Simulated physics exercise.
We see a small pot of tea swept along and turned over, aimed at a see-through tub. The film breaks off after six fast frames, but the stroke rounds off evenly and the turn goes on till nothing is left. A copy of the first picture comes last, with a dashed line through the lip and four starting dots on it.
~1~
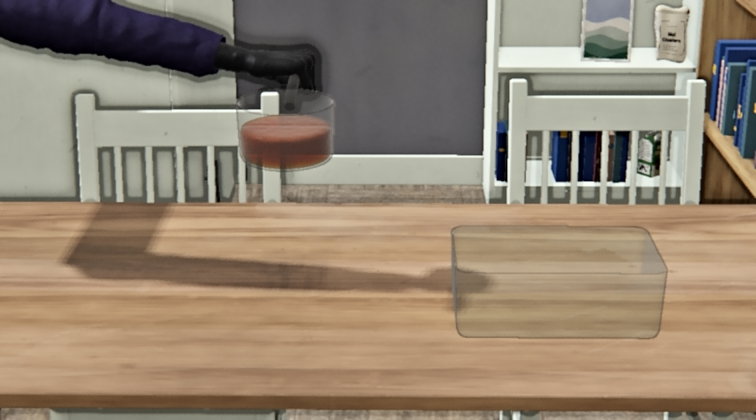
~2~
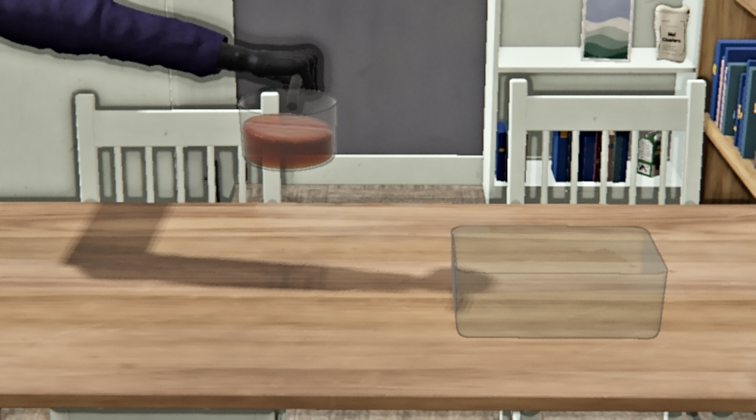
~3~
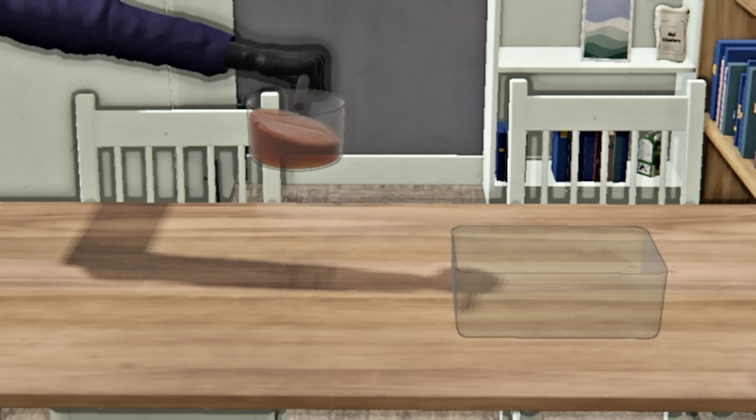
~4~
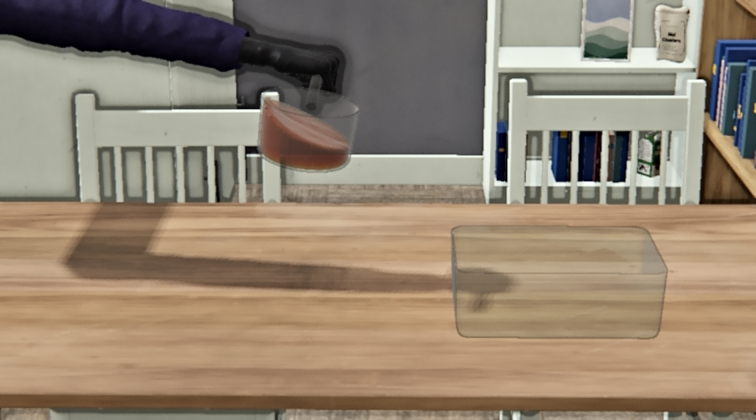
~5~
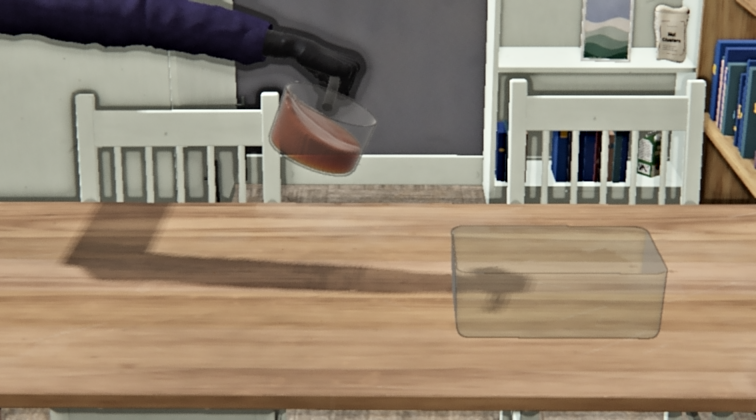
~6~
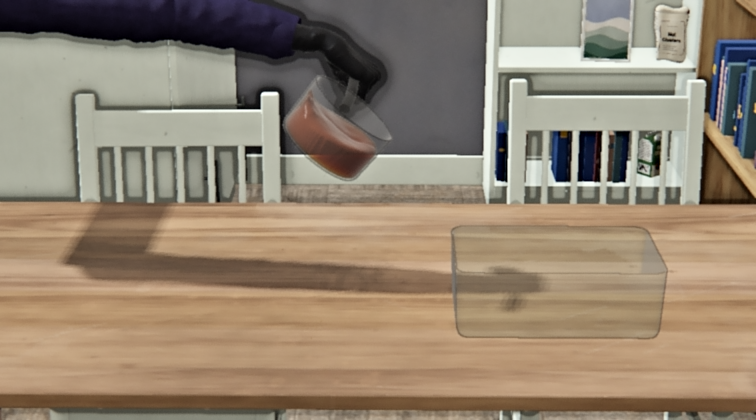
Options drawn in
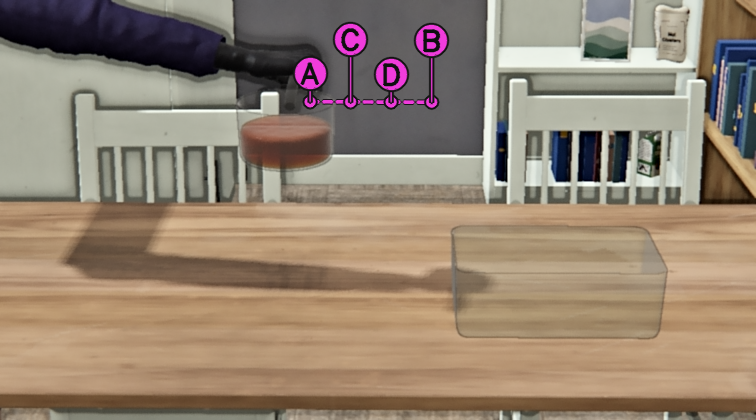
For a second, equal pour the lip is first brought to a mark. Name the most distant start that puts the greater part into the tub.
Use dot A.
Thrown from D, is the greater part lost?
No, not at all.
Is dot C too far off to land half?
No, not at all.
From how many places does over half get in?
All four.
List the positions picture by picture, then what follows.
Upright, lip at (332, 101); tub from (456, 335) to (659, 336); nothing has left yet.
Upright, lip at (335, 101); nothing has left yet.
Upright, lip at (343, 102); nothing has left yet.
Tipped about 8°, lip at (357, 108); nothing has left yet.
Tipped about 22°, lip at (376, 120); nothing has left yet.
Tipped about 39°, lip at (391, 136); nothing has left yet.
On the marked copy, A at (310, 101); B at (431, 102); C at (350, 101); D at (391, 102).
For dot A, about 69 % lands in the tub, 20 % falls short and 11 % goes beside or beyond.
For dot B, about 88 % lands in the tub, 9 % falls short and 3 % goes beside or beyond.
For dot C, about 81 % lands in the tub, 6 % falls short and 13 % goes beside or beyond.
For dot D, about 73 % lands in the tub, 3 % falls short and 24 % goes beside or beyond.
